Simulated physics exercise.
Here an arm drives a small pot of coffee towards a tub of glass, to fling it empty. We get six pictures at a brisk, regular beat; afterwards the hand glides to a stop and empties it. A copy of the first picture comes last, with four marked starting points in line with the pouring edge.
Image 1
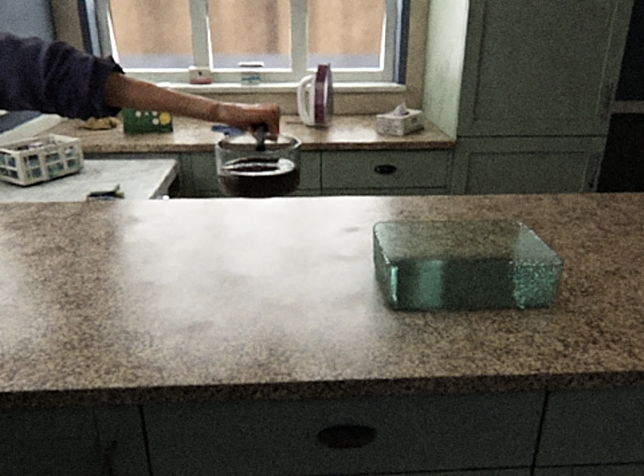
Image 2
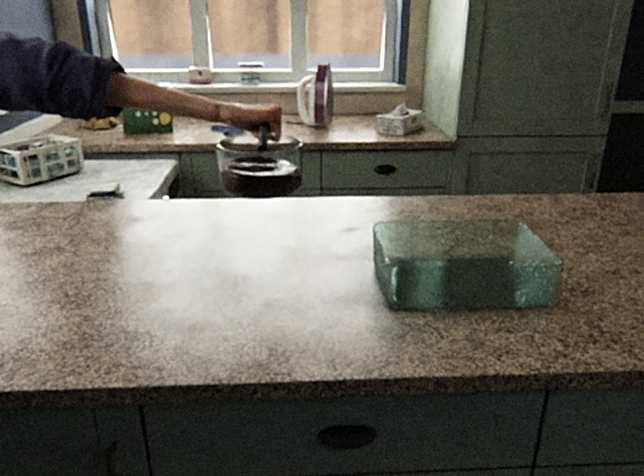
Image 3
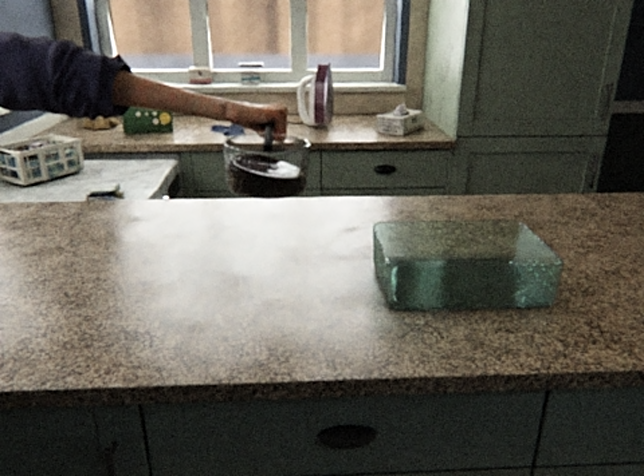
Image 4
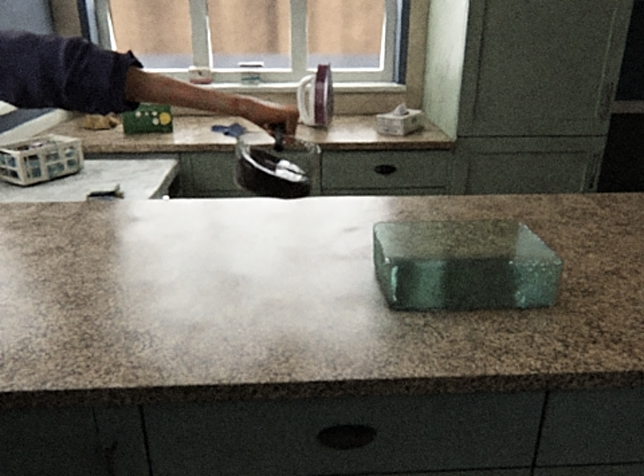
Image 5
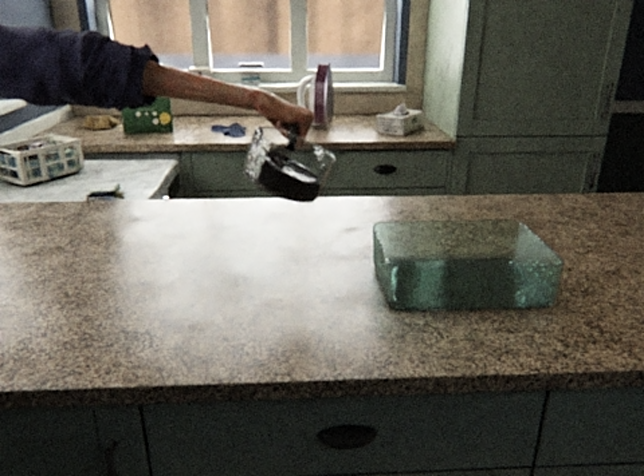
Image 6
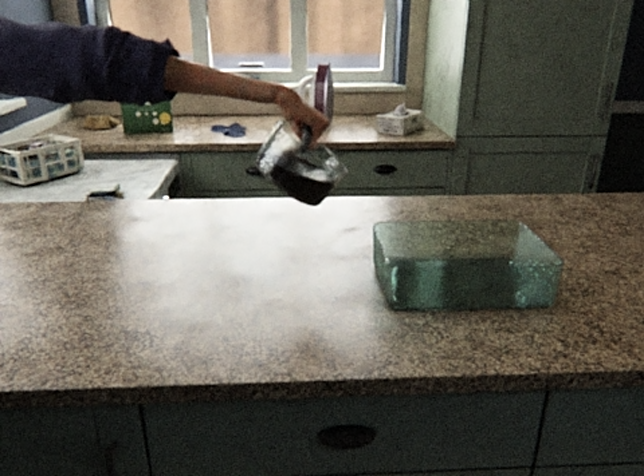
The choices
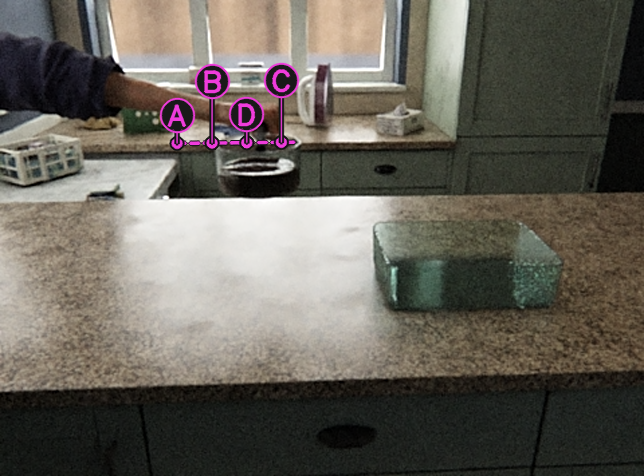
At first, an arm in a dark sleeve holds a small glass pot of dark coffee upright behind a speckled counter, where a greenish glass tub sits to the right. The arm then moves a short way right, and the hand tilts the pot increasingly steeply toward the tub, with the coffee still inside.
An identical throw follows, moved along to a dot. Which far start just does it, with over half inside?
The answer is place C.
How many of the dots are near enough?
One of the four.
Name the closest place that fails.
D it is.
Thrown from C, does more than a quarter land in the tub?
Yes, clearly.
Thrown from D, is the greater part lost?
Yes, that goes wrong.
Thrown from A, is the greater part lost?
Yes, that goes wrong.
On the marked copy, A at (177, 143); B at (212, 143); C at (281, 142); D at (246, 142).
With A, about 0 % lands in the tub, 100 % falls short.
With B, about 0 % lands in the tub, 98 % falls short.
With C, about 67 % lands in the tub, 20 % falls short and 13 % goes beside or beyond.
With D, about 24 % lands in the tub, 71 % falls short and 5 % goes beside or beyond.
